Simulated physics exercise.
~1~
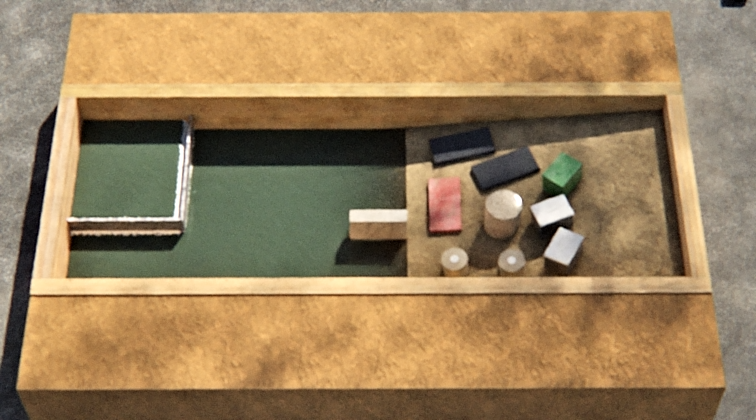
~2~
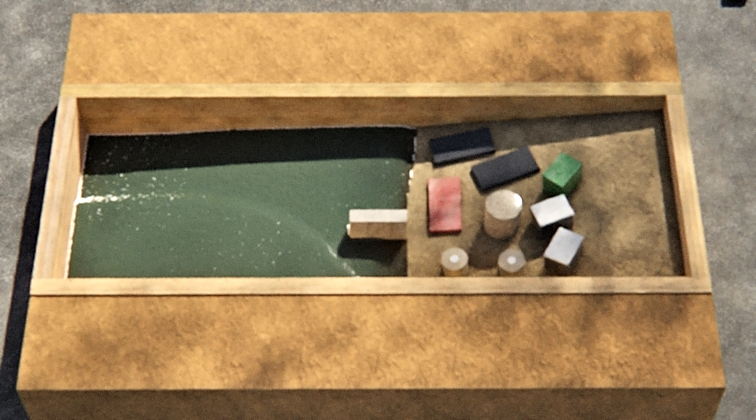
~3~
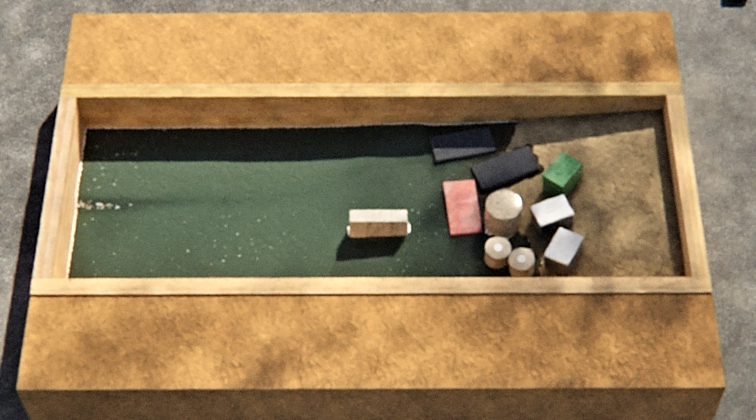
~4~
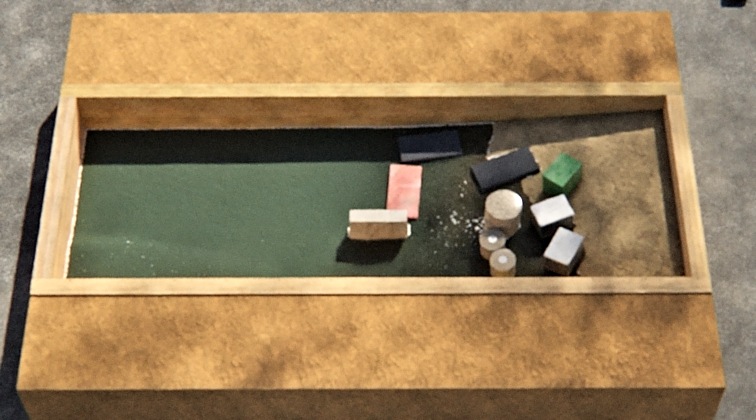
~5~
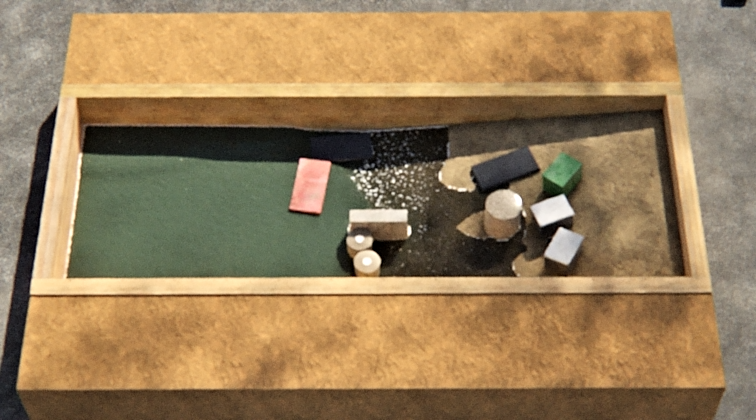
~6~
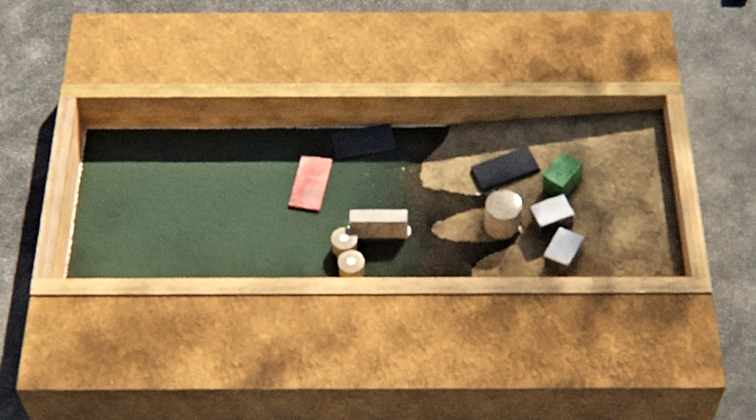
In a wooden tank, released water surging right up a sandy slope, then draining back and carrying a red block left.
